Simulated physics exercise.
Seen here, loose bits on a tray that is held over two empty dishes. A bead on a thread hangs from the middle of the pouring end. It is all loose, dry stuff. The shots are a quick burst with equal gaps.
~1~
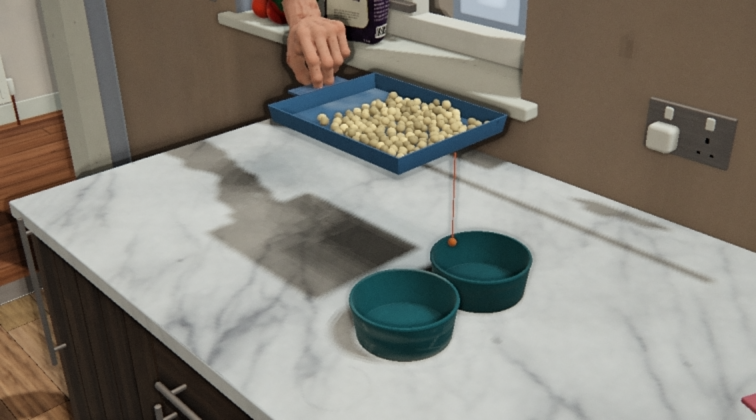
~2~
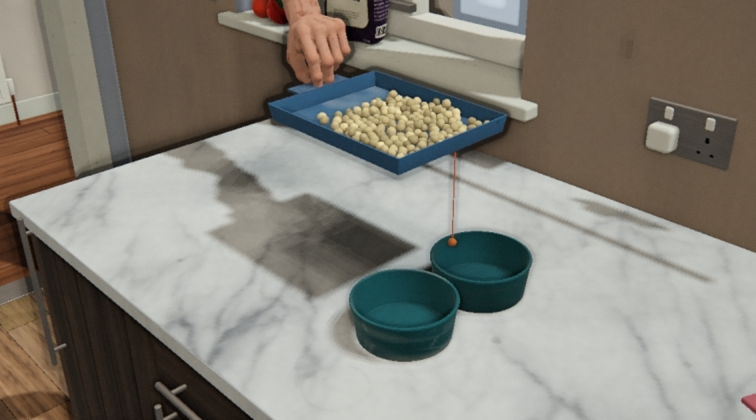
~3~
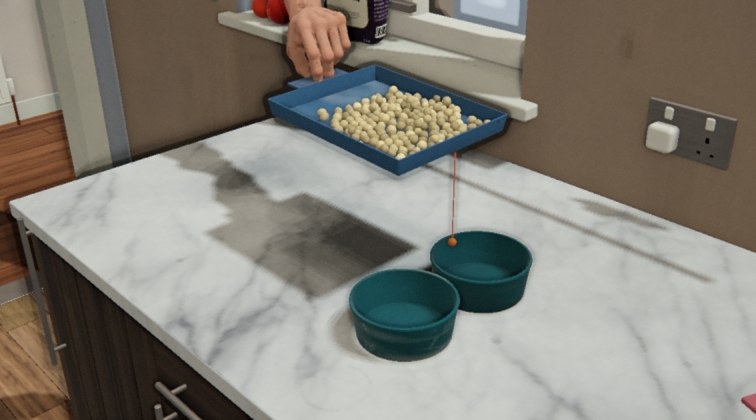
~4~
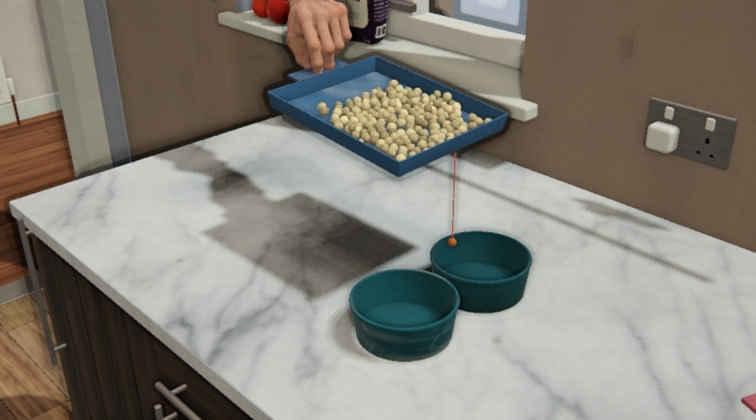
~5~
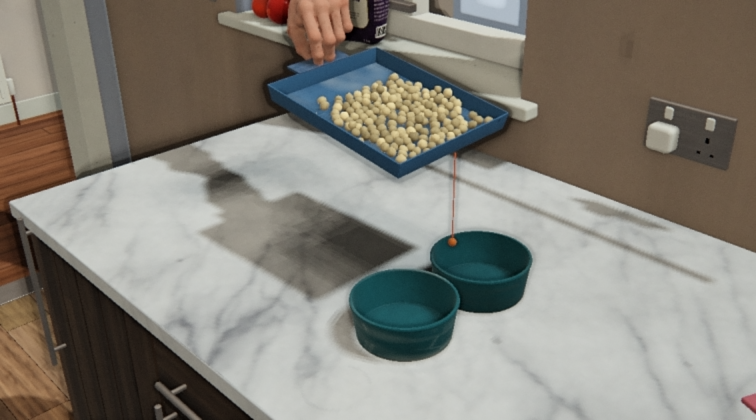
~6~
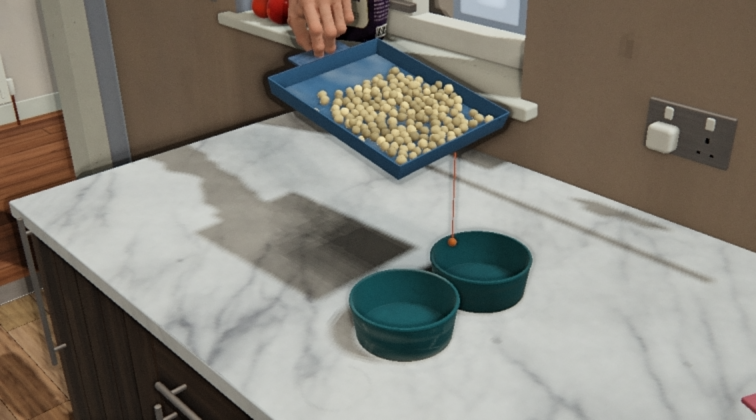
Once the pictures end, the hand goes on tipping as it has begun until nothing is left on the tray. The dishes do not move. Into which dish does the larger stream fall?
The left-hand dish gets more.
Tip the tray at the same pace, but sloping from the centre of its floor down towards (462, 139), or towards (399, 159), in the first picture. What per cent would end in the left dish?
The first gives 0 %, the second 70 %.
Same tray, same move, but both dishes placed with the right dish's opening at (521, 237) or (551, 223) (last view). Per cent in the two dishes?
The first gives 80 %, the second 20 %.
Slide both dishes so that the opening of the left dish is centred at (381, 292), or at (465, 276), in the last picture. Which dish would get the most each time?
In turn: The left dish; left.
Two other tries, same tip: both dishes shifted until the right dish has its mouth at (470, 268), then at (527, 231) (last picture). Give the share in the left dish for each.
About 30 and 50 per cent.
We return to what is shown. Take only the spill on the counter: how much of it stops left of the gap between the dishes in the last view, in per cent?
About 10 per cent.
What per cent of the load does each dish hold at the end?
Left dish: 60 %, right dish: 20 %.
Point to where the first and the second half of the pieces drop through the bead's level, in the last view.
Early half (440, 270), late half (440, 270).
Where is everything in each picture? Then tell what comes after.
Corners of the pouring end at (398, 157) and (503, 115), level; middle of the load at (401, 125), macadamia nuts; left dish at (443, 334); right dish at (519, 288); bead on its thread at (452, 242), in the first picture.
Corners of the pouring end at (399, 157) and (503, 115), level; middle of the load at (401, 124), in the second picture.
Corners of the pouring end at (399, 158) and (503, 114), tipped barely, lowest at the left corner; middle of the load at (401, 122), in the third picture.
Corners of the pouring end at (399, 160) and (504, 113), tipped a little, lowest at the left corner; middle of the load at (402, 118), in the fourth picture.
Corners of the pouring end at (400, 162) and (505, 113), tipped a little, lowest at the left corner; middle of the load at (402, 115), in the fifth picture.
Corners of the pouring end at (400, 164) and (505, 112), tipped a little, lowest at the left corner; middle of the load at (402, 112); left dish at (443, 334); right dish at (519, 288), in the sixth picture.
Soon after the last picture, tray tipped steeply; nearly all on the tray; a stray few in the air.
A little later, tray tipped right over; nearly all on the tray; a stray few in the left dish; a stray few in the right dish.
Later still, tray tipped past a quarter turn; about two thirds in the left dish; about a quarter in the right dish; about a quarter outside both.
At rest, tray tipped past a quarter turn; about two thirds in the left dish; about a quarter in the right dish; about a quarter outside both.
